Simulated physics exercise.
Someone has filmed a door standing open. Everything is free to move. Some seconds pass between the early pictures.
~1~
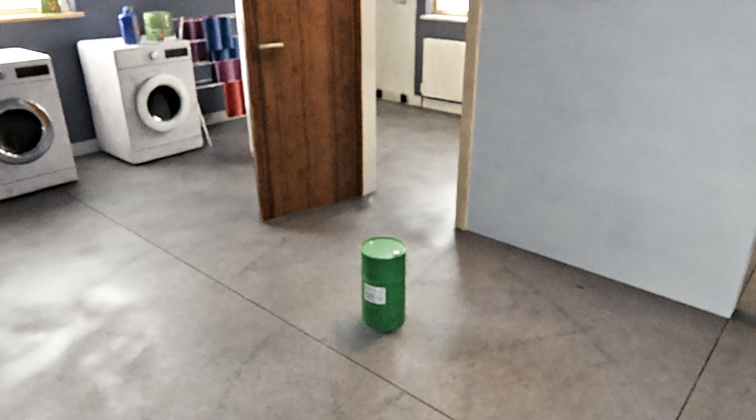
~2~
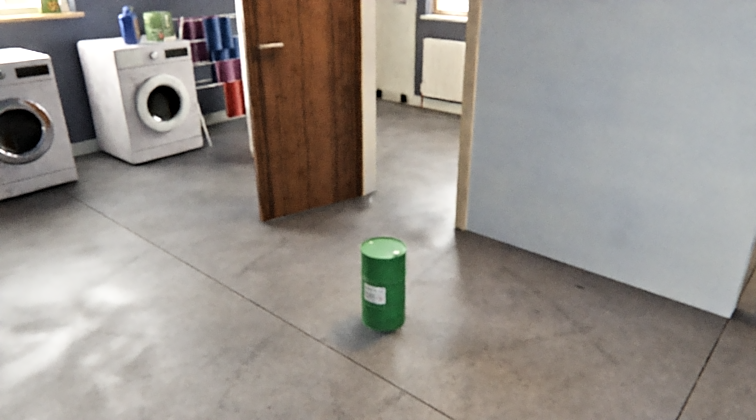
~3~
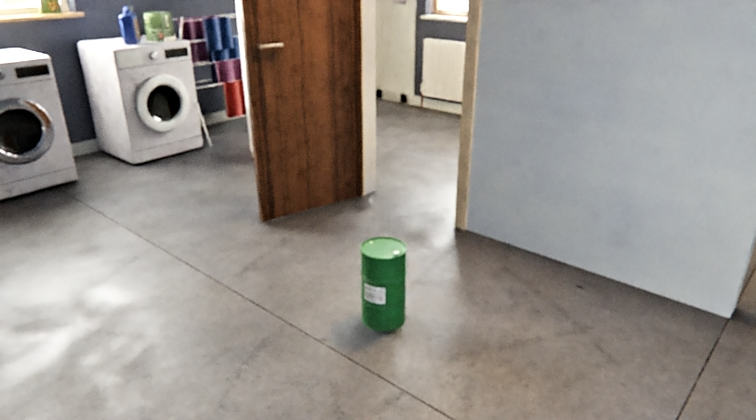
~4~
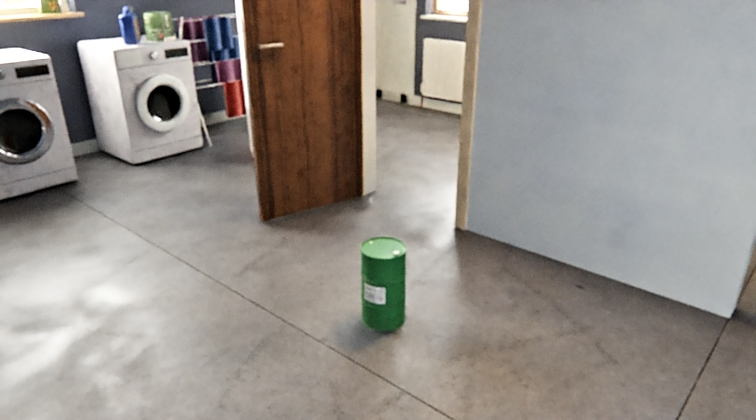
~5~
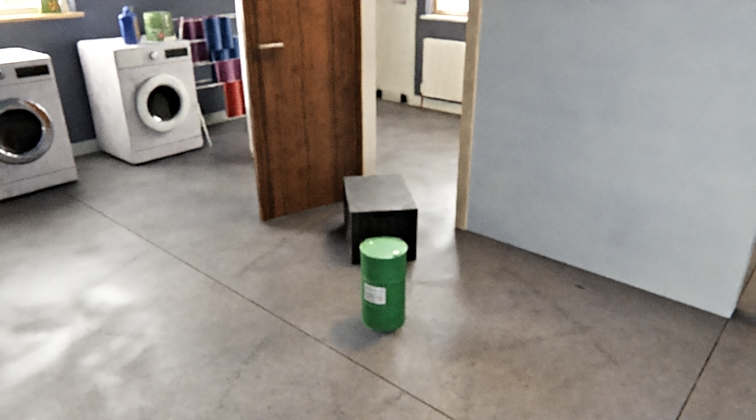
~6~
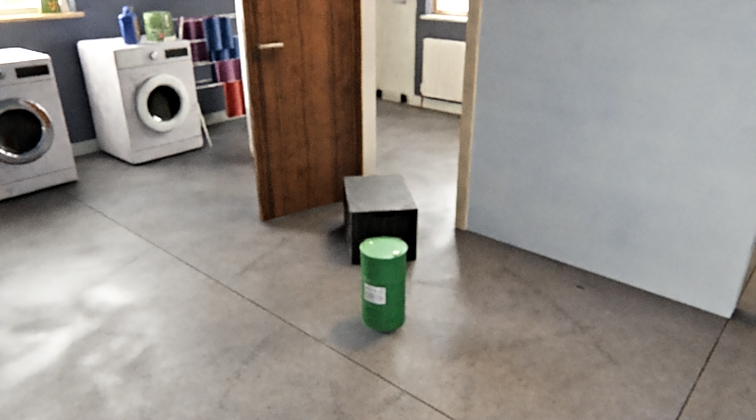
Nothing visibly moves at first in this laundry room, seen from a fixed, raised viewpoint looking down across a grey concrete floor. A brown wooden door stands wide open near the centre, with white washing machines at the left, a pale blue wall at the right and a green canister in the foreground. Then a black chest abruptly appears just behind the canister, while the door, canister and camera stay still.
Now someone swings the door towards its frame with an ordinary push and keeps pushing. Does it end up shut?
Outcome: The door is blocked.
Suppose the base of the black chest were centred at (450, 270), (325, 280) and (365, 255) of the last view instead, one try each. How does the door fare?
First, it closes; second, it shuts; third, it stops short.
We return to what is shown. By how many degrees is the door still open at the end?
Some 65° open.
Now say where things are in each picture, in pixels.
Door wide open and still; green canister (383, 284), in the first picture.
Door wide open and still; green canister (383, 284), in the second picture.
Door wide open and still; green canister (383, 284), in the third picture.
Door wide open and still; green canister (383, 284), in the fourth picture.
Door wide open and still; green canister (383, 284), in the fifth picture.
Door wide open and still; black chest (378, 217); green canister (383, 284), in the sixth picture.
Then, 0.60 s past the last view, open by 94°.
Then, 0.90 s past the last view, open by 83°.
Then, 1.30 s past the last view, open by 66°.
Finally, open by 63°; both still in place. Final places as the last picture's camera would see them, black chest near (380, 217).
